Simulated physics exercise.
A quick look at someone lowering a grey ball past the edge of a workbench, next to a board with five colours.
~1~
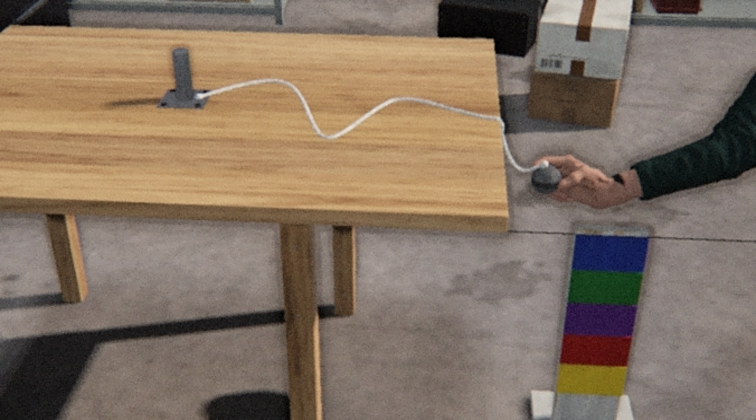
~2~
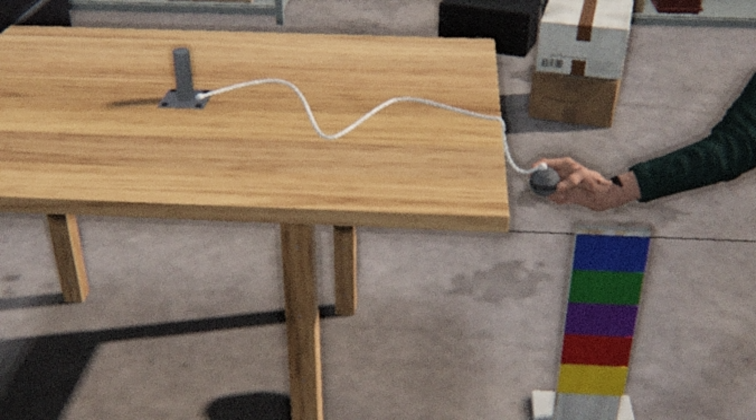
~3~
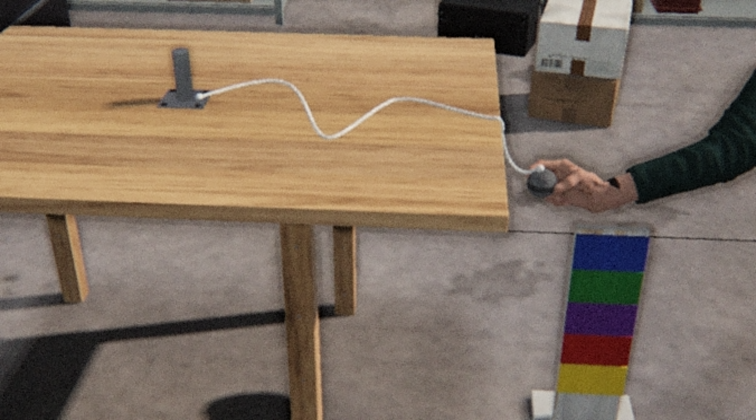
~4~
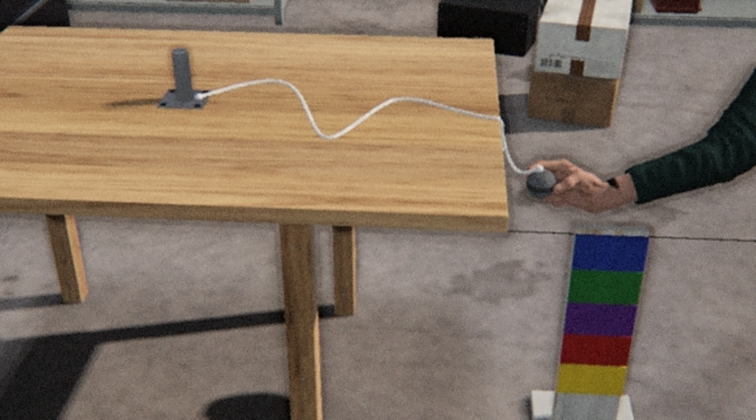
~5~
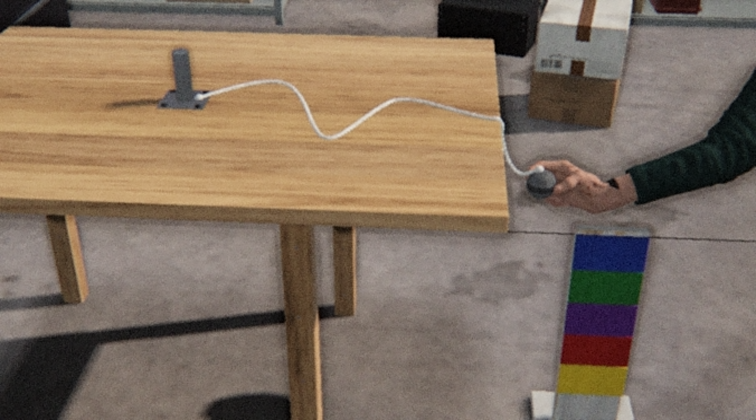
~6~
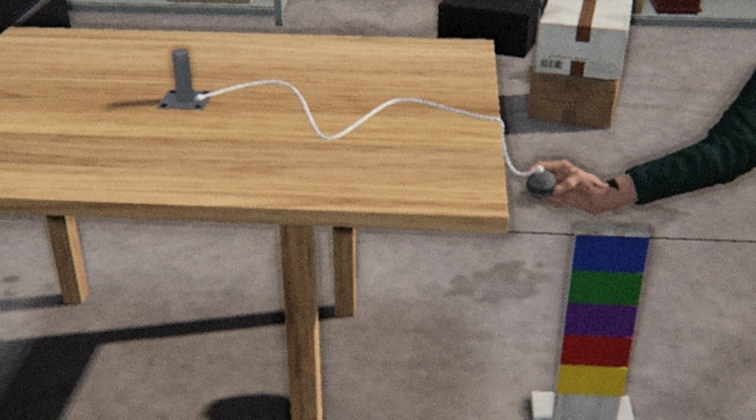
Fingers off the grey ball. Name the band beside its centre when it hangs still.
At red.
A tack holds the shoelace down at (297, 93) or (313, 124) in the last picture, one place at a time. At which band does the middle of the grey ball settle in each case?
Taking them in turn: Purple; green.
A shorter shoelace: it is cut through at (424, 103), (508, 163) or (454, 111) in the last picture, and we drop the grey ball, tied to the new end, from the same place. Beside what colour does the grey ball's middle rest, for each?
Try by try: Higher than all five; purple; blue.
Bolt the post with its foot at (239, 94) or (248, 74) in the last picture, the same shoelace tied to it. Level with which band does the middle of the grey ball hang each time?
It would be yellow; yellow.
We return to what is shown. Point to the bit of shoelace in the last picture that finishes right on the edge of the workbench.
That spot is around (368, 116).
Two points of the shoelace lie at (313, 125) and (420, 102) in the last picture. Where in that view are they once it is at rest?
At (402, 106), then (494, 178).
A little later, ball near (524, 327); level with purple.
Next, ball near (462, 317); level with red.
Later still, ball near (494, 318); level with red.
When it is over, ball near (482, 322); level with red. Its centre hangs level with the red band.
